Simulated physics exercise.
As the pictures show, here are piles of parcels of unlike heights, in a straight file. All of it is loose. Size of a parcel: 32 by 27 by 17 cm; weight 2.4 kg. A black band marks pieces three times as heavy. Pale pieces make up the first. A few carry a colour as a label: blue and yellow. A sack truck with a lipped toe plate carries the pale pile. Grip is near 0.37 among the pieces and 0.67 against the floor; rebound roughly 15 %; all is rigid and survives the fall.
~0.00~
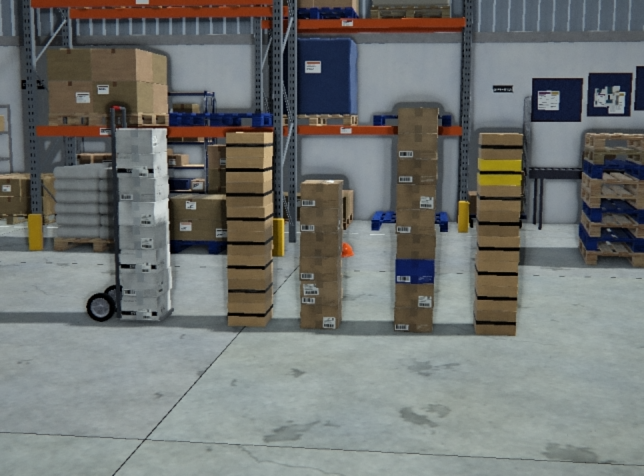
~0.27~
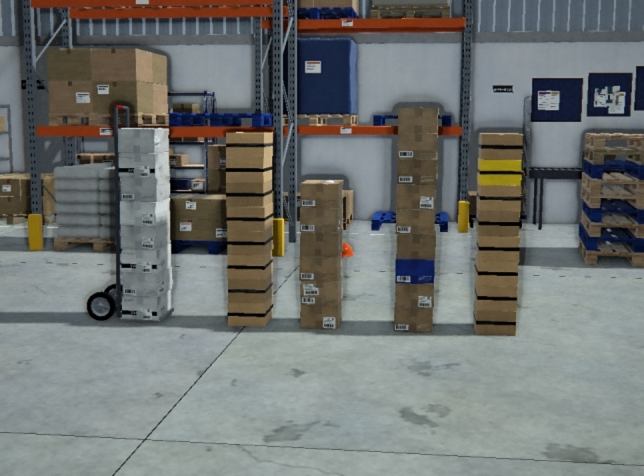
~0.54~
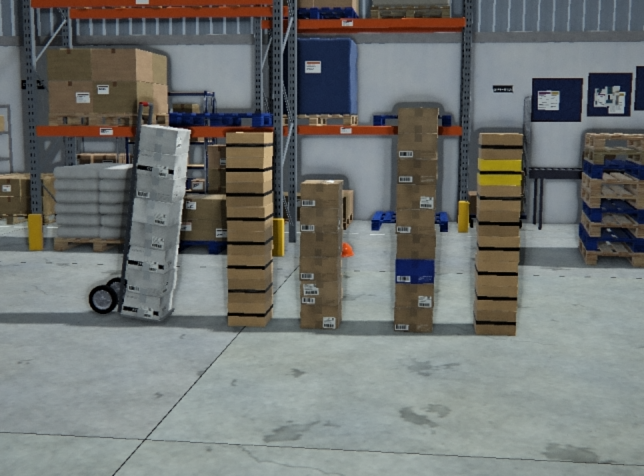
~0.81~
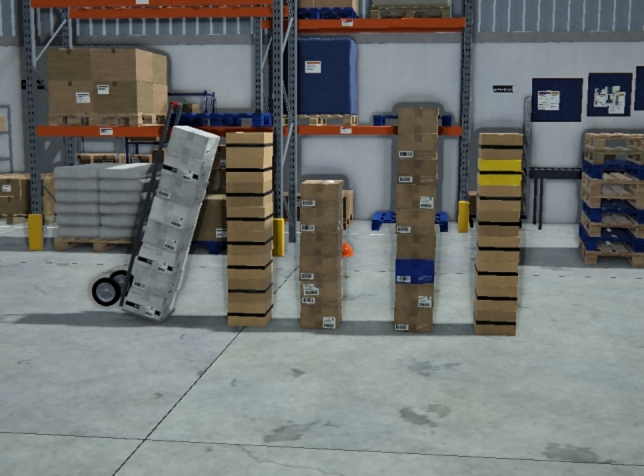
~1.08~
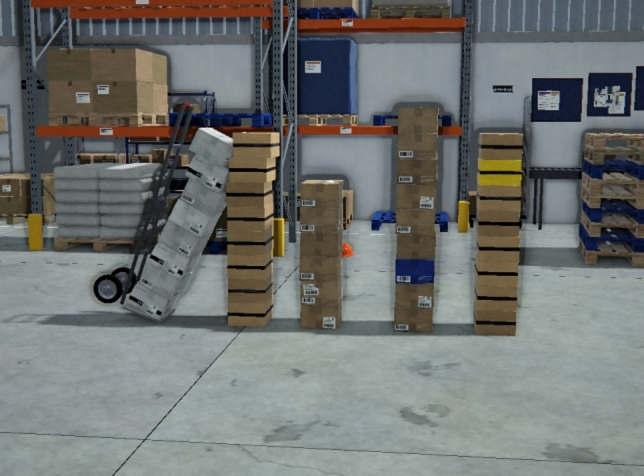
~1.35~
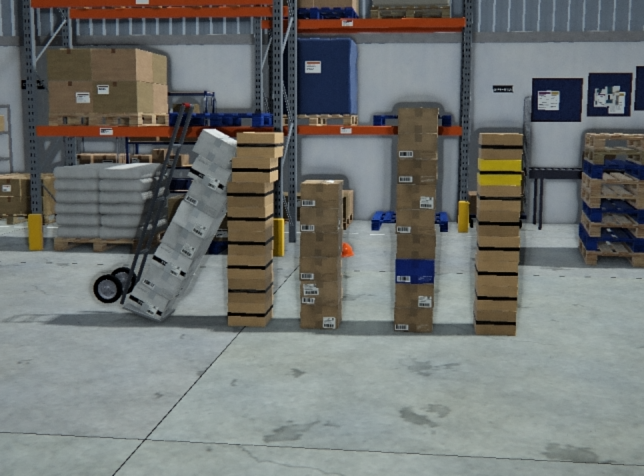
A pale stack of boxes on a sack truck tilts right and leans against the neighbouring brown stack.
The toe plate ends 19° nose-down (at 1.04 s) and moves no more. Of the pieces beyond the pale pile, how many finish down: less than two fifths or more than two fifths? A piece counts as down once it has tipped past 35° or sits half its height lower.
Less than two fifths of them.
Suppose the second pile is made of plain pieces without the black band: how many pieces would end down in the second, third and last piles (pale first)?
Then second 7, third 6, last 0.
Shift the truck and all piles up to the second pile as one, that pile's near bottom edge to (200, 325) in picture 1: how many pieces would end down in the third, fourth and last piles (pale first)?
In that case third 0, fourth 0, last 0.
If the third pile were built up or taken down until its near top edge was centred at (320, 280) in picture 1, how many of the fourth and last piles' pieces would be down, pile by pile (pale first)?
In that case fourth 0, last 0.
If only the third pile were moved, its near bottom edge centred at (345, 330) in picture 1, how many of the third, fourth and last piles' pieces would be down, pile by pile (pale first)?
In that case third 0, fourth 0, last 0.
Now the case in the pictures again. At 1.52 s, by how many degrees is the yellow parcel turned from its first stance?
Some 0°.
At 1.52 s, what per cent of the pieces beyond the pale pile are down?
0 per cent by then.
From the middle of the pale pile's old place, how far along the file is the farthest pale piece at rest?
About 60 cm.
After 1.41 s, 0 of the pale pile down; none of the 31 other parcels down, 2 disturbed.
In the end (2.1 s), 0 of the pale pile down; none of the 31 other parcels down, 2 disturbed; blue parcel unmoved; yellow parcel unmoved. That is 0 per cent. From the last view, middles, blue parcel near (415, 268), yellow parcel near (499, 171).
